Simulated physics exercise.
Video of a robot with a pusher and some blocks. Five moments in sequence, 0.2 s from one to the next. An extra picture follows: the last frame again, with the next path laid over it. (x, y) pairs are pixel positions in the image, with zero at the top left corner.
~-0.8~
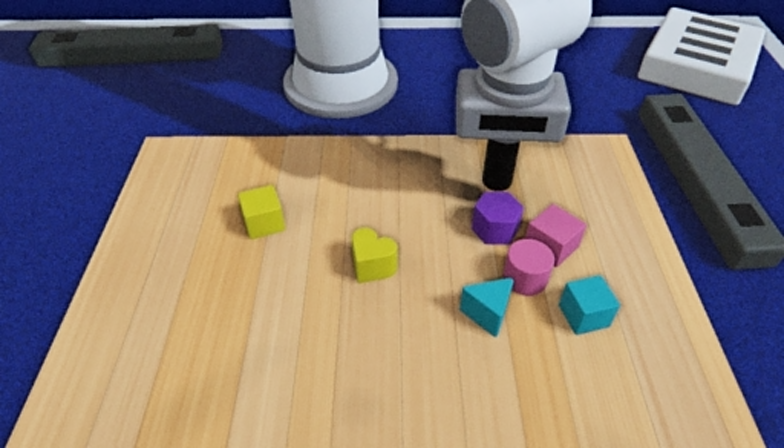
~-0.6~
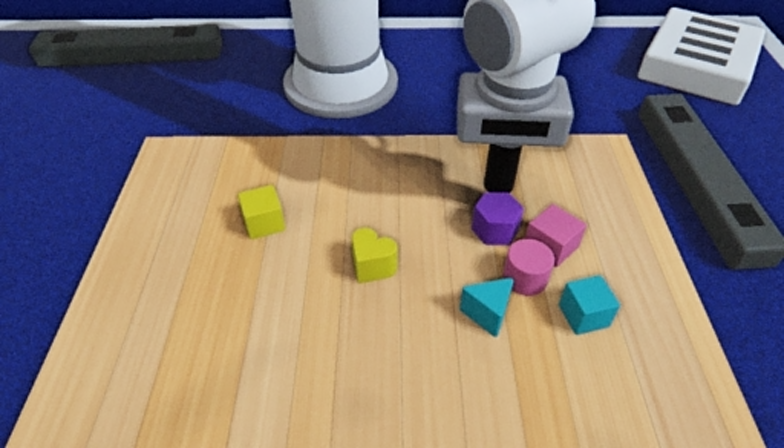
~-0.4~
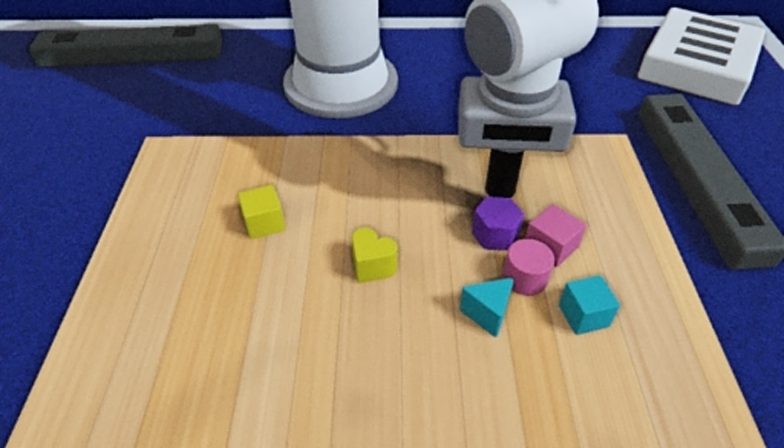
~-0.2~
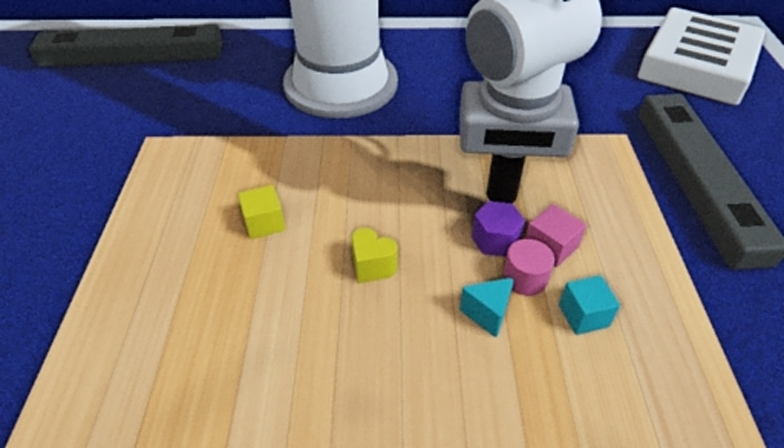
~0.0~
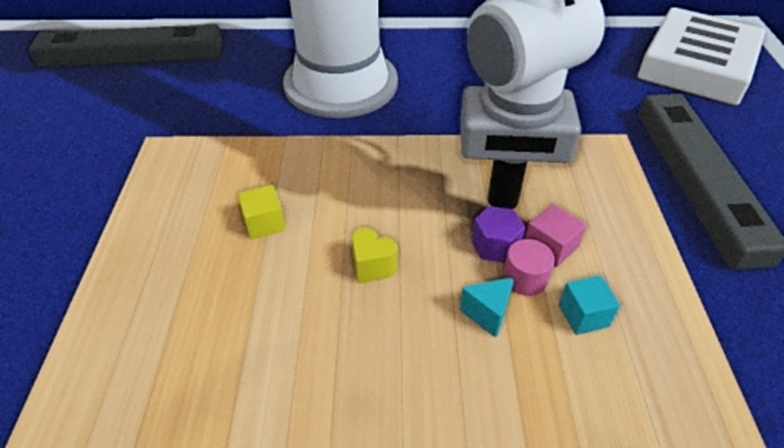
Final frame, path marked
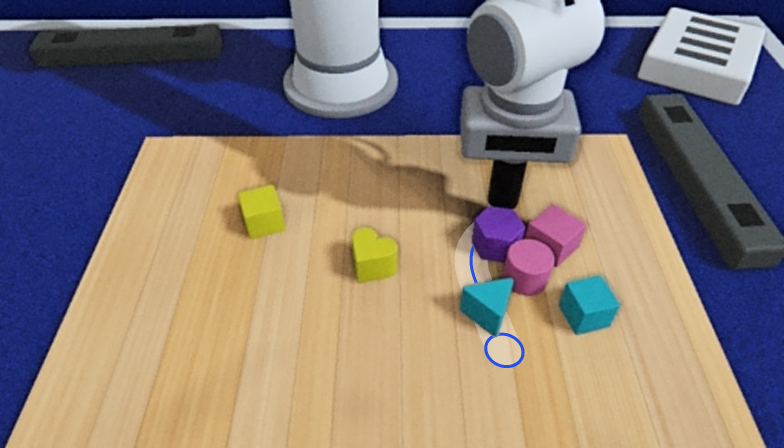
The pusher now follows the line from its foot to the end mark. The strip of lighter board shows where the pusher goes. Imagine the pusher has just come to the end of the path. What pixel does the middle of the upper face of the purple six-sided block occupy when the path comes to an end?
The middle of the upper face of the purple six-sided block will lie at about (512, 370) in the picture.
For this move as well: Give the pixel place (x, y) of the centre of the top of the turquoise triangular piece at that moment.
My best guess is (504, 411).
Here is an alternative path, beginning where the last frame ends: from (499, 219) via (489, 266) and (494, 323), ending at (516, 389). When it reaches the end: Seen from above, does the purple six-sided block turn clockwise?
Final answer: Yes.
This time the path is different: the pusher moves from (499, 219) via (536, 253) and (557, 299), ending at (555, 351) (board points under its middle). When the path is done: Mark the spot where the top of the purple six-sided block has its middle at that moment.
Its top middle: (502, 237).
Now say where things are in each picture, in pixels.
In the first frame, pusher tip at (497, 183); block tops, turquoise triangular piece at (492, 293); purple six-sided block at (499, 206); pink cylinder at (531, 255); pink four-sided block at (558, 223).
In the second frame, pusher at (498, 187); blocks unchanged.
In the third frame, pusher at (500, 191); purple six-sided block at (500, 212).
In the fourth frame, pusher at (501, 196); purple six-sided block at (500, 217).
In the fifth frame, pusher at (503, 202); turquoise triangular piece at (492, 293); purple six-sided block at (500, 222); pink cylinder at (531, 255); pink four-sided block at (558, 223).
Path on the board, from (499, 219) via (472, 252) and (482, 298), ending at (504, 350).
On the path given first. One third of the way, pusher at (474, 235); purple six-sided block at (484, 261), turned 35° anticlockwise; pink cylinder at (533, 259).
Two thirds of the way, pusher at (486, 282); turquoise triangular piece at (501, 349); purple six-sided block at (495, 312), turned 25° anticlockwise; pink cylinder at (533, 259).
At the end, pusher at (508, 334); turquoise triangular piece at (504, 411), turned 15° clockwise; purple six-sided block at (512, 370); pink cylinder at (533, 259); pink four-sided block in place.
